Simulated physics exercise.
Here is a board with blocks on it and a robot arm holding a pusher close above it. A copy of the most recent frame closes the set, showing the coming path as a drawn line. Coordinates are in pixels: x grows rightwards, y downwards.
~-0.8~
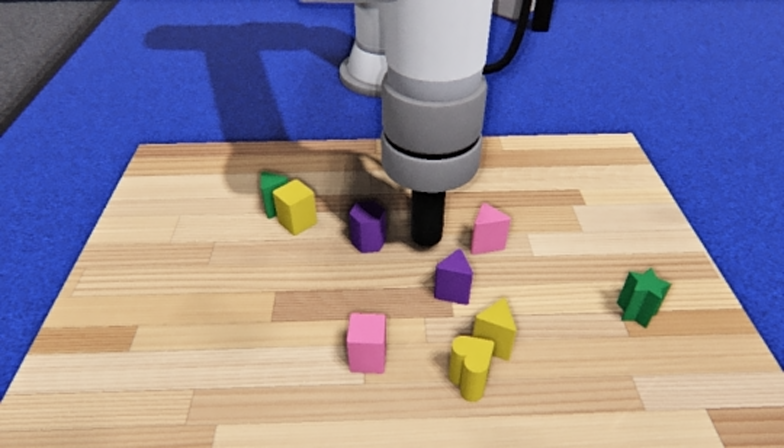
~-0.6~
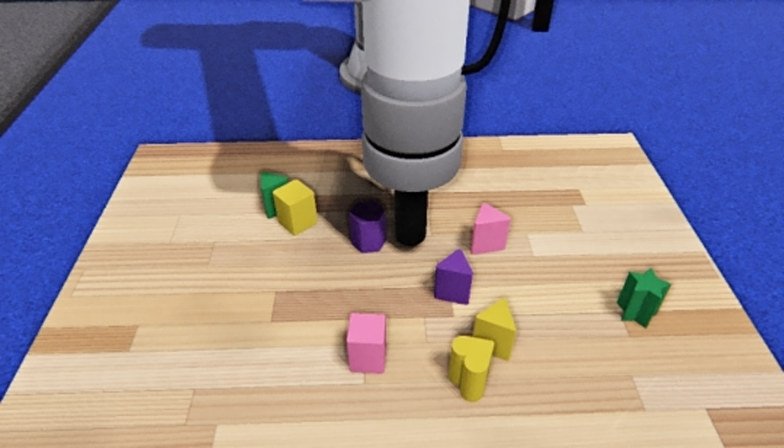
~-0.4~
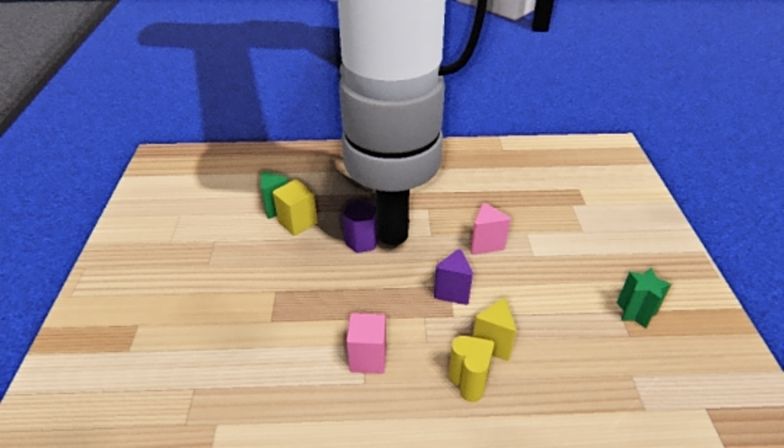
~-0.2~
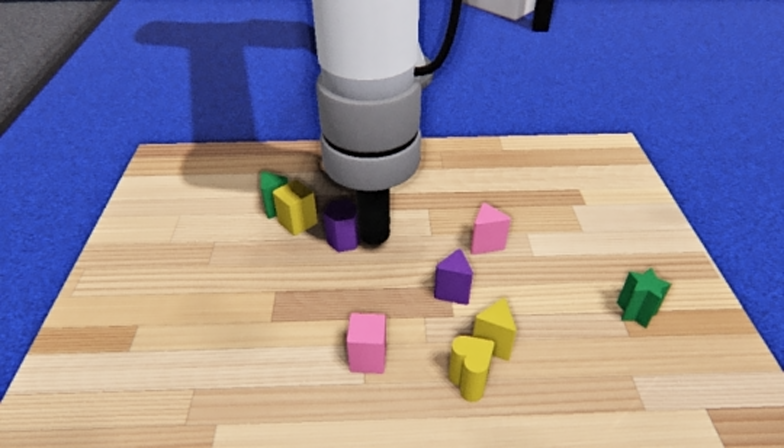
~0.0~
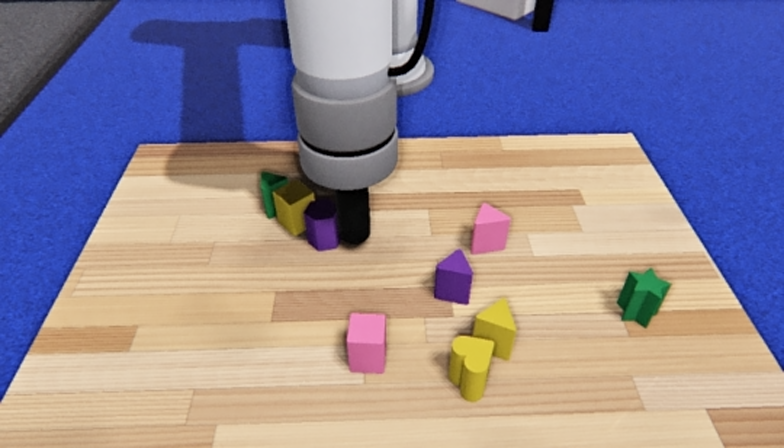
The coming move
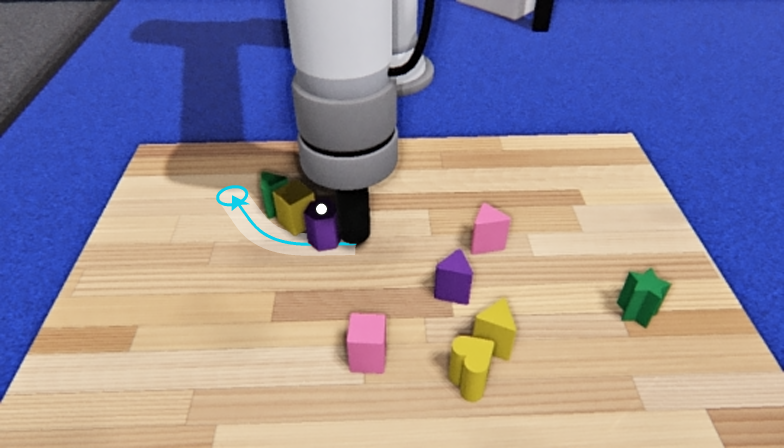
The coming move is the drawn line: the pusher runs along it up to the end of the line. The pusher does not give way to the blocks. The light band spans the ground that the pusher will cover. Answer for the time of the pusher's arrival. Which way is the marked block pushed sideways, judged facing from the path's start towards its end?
It's going to go left.
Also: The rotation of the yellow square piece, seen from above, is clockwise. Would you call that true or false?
Answer: True.
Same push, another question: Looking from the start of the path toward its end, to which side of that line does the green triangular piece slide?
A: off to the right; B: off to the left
Choice A: Off to the right.
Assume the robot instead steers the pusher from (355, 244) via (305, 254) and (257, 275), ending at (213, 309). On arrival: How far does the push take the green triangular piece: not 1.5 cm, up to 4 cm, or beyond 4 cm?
It's set to move under 1.5 cm.
Drawn move, from (355, 244) by way of (297, 244) and (254, 225) to (232, 196); the dot is on the purple hexagon.
What follows on the original path. One third of the way, pusher at (296, 234); green triangular piece at (269, 173); yellow square piece at (280, 189), turned 40° clockwise; purple hexagon at (260, 209).
Two thirds of the way, pusher at (252, 215); green triangular piece at (271, 167); yellow square piece at (277, 183), turned 80° clockwise; purple hexagon at (216, 205), turned 45° anticlockwise.
At the end, pusher at (230, 186); green triangular piece at (271, 167); yellow square piece at (277, 182), turned 85° clockwise; purple hexagon at (215, 205), turned 50° anticlockwise.
